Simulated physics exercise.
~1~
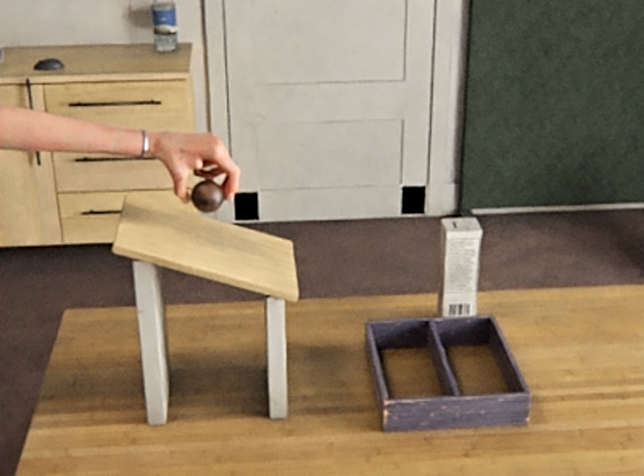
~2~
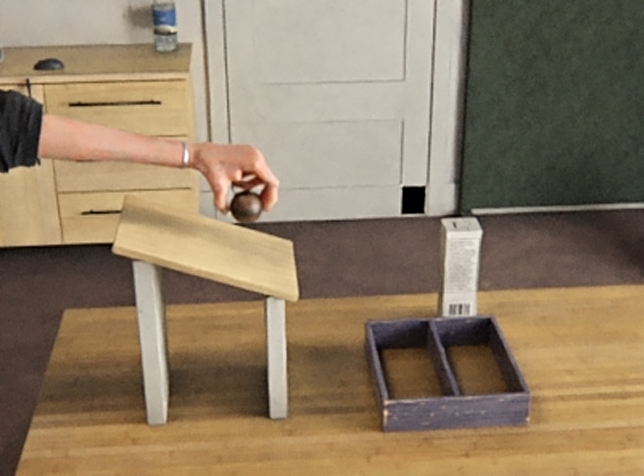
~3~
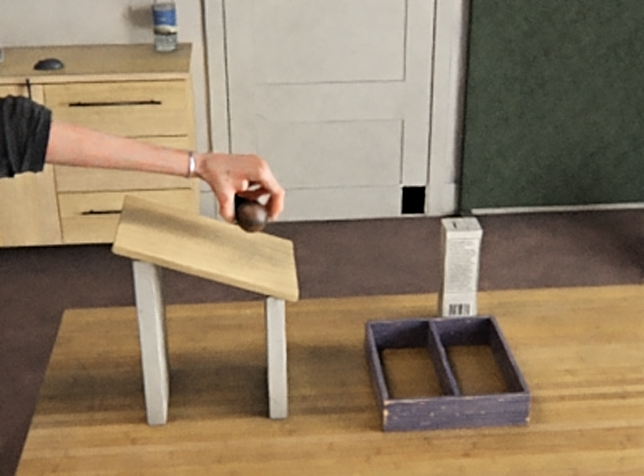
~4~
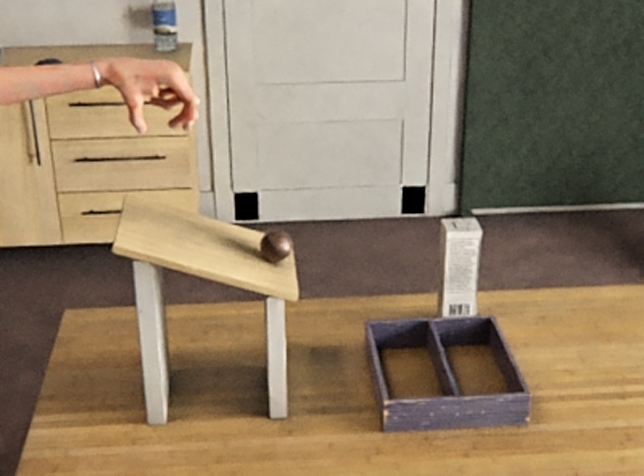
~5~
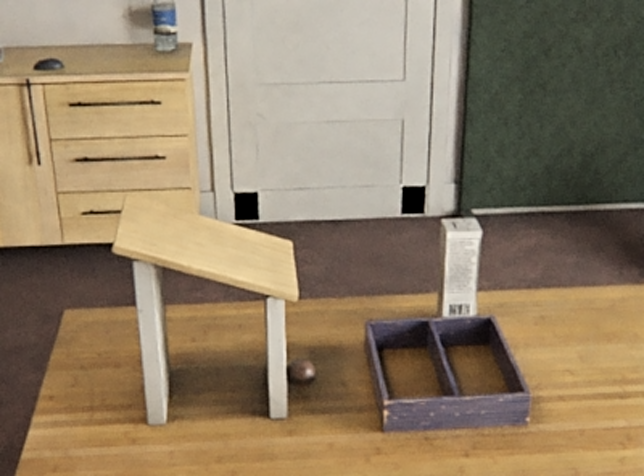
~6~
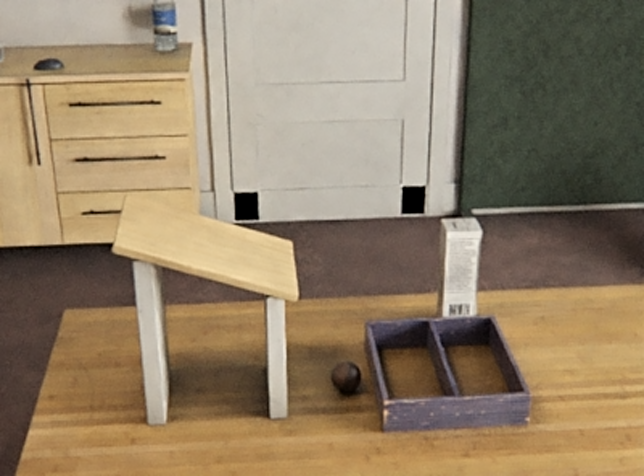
Brown ball released by a hand on a sloping board, dropping off the low end and ending outside the two-bay tray.
